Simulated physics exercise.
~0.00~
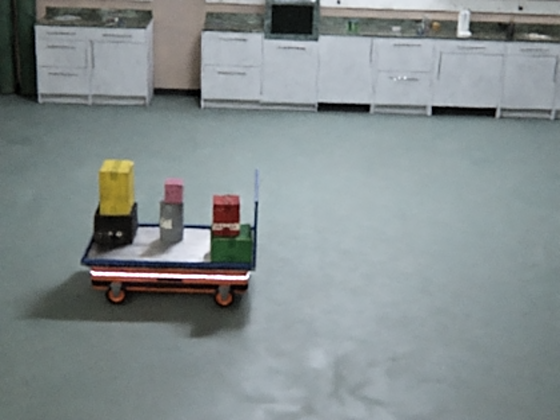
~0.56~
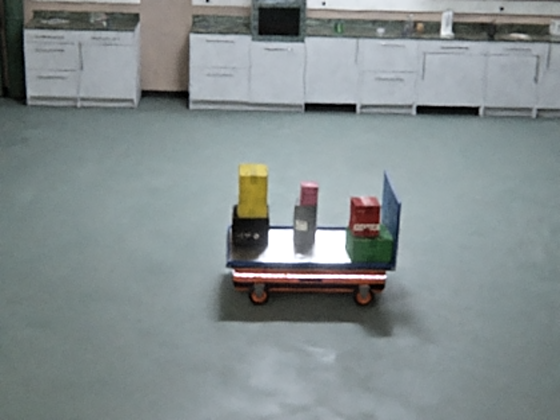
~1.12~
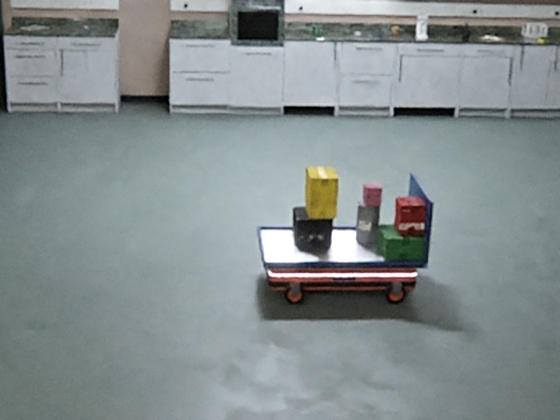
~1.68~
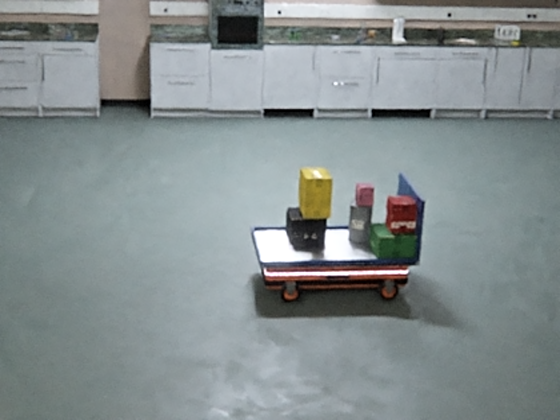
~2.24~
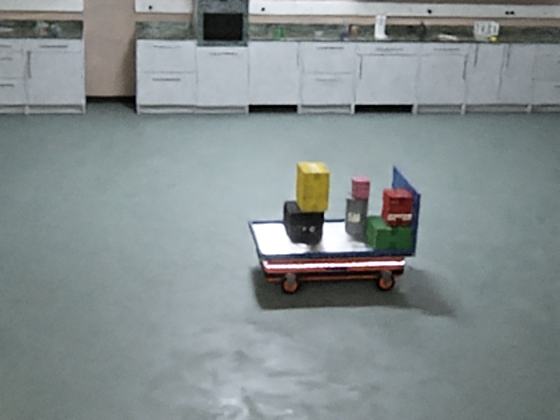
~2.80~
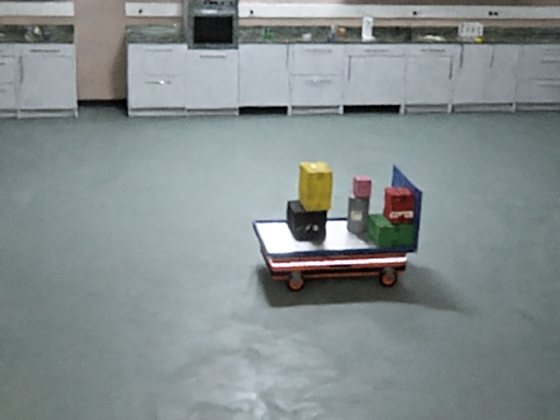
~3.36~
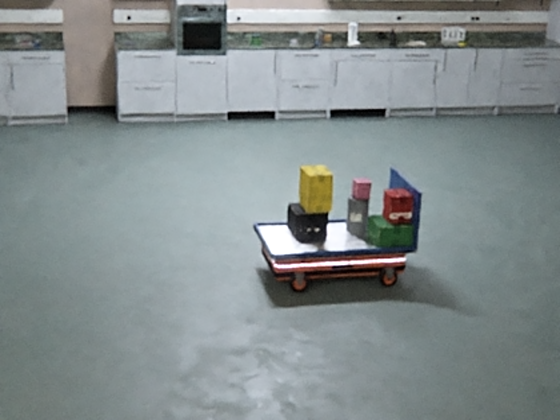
In a room lined with white cabinets, a flat cart carrying coloured boxes and a grey canister rolled to the right and came to a stop, its stacks shifting slightly on the deck but all still standing at the end.
